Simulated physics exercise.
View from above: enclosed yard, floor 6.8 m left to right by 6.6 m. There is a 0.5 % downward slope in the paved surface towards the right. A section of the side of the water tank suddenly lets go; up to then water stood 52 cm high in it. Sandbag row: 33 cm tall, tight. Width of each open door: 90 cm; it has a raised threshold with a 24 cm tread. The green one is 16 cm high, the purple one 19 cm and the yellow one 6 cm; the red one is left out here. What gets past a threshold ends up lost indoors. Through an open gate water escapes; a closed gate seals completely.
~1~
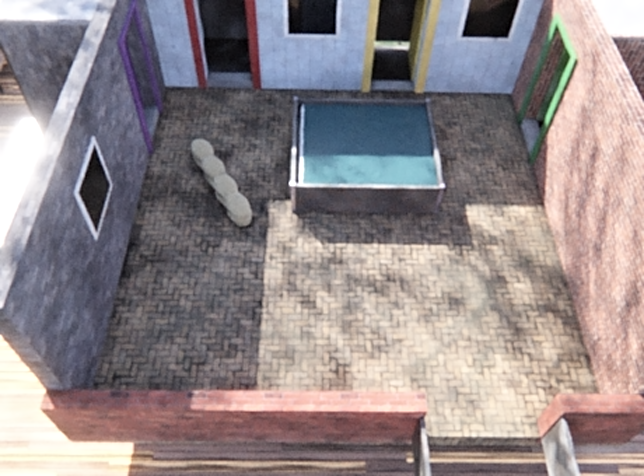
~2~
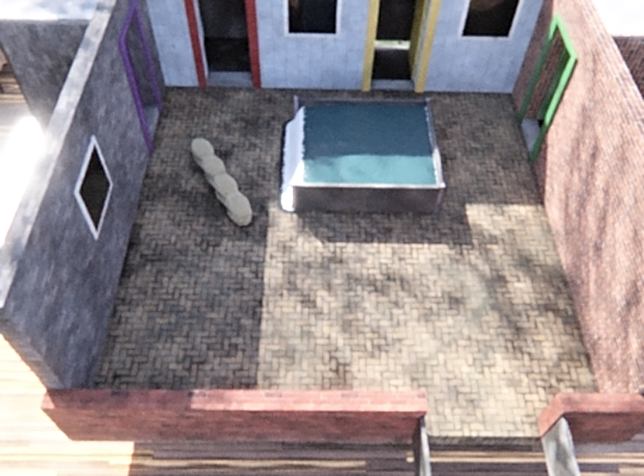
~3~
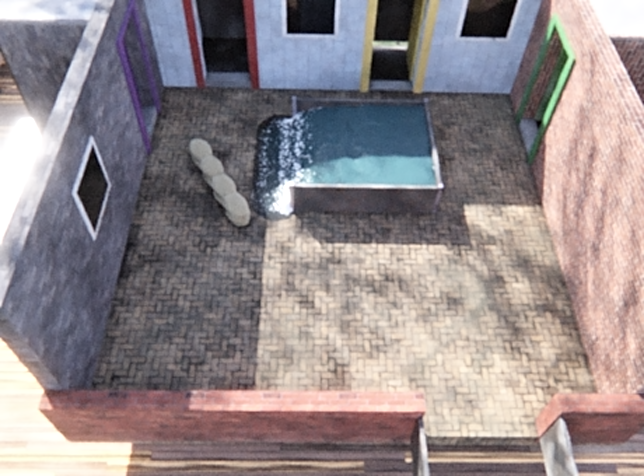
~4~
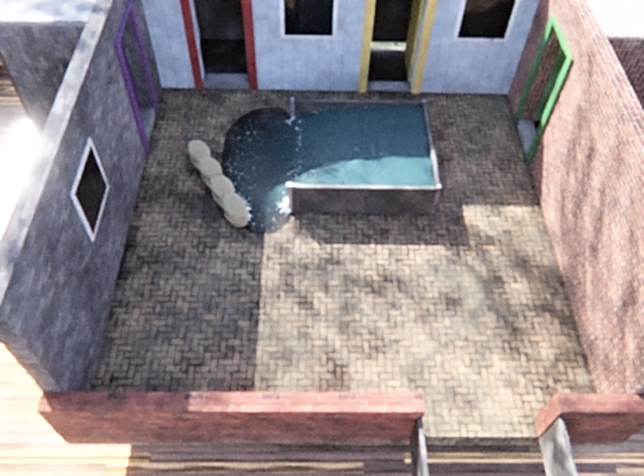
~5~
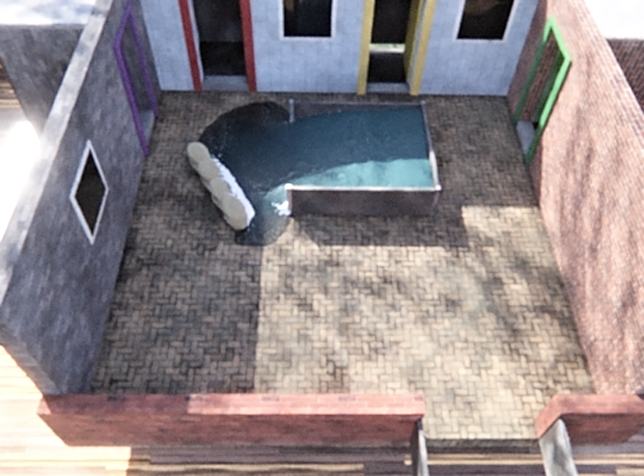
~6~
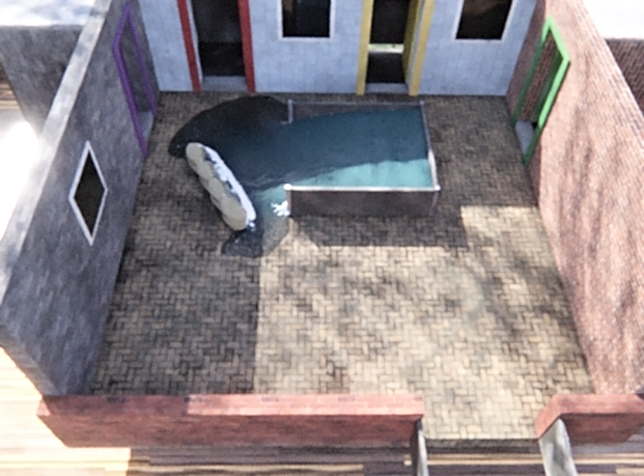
Water bursting from the left side of a tank in a walled paved yard, spreading across the bricks and surging against a sandbag row.
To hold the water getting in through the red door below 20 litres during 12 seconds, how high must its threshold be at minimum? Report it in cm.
27 cm.
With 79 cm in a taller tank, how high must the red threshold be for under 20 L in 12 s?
Roughly 39 cm high.
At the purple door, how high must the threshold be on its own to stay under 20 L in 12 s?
Roughly 24 cm at purple.
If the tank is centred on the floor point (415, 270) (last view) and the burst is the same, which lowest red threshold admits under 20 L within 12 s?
It should be around 12.0 cm high.
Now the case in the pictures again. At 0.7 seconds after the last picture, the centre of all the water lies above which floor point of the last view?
My guess is close to (313, 166).
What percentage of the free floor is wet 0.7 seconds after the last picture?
15 %.
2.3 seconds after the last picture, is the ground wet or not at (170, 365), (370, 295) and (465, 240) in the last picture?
One by one: Drenched, drenched, clear.
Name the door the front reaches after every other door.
I'd say the green door.
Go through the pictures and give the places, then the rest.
The first frame shows the water tank at (364, 144) is whole and still, 52 cm deep; the red door at (225, 43) is dry.
In the second frame, the gap is at (297, 158), the front 0.2 m out at (284, 207); the back of the water tank holds 52 cm.
In the third frame, water pours out at (295, 159) and has run 0.6 m, to (257, 204); about 9 cm deep outside, 52 cm at the back.
In the fourth frame, the gap is at (293, 161), the front 1.1 m out at (226, 183); the back of the water tank holds 52 cm.
In the fifth frame, the front is at (202, 153), 1.6 m from the gap at (292, 162); 3.3 m2 of floor is wet, 52 cm left at the back.
In the sixth frame, water pours out at (292, 163) and has run 2.1 m, to (174, 151); about 8 cm deep outside, 52 cm at the back; 0.4 m in a straight line remain to the red door at (219, 47).
Then, 0.7 s after the last picture water covers 15 % of the floor, deepest (37 cm) near (224, 184); 7 cm at the red door, 0 litres in over its 17 cm threshold.
Then, 2.3 s after the last picture water covers 40 % of the floor; 32 cm at the red door, 52 litres in over its 17 cm threshold.
Then, 11.3 s after the last picture water covers 95 % of the floor, deepest (10 cm) near (584, 381); 5 cm at the red door, 106 litres in over its 17 cm threshold.
At the red door as built, the water peaked near 33 cm, 2.1 s after the last picture.
Run again over the same 12 s with other heights there, 50 litres in over 22.5 cm, 9 litres over 30.5 cm. The limit of 20 litres is kept from about 27 cm up.
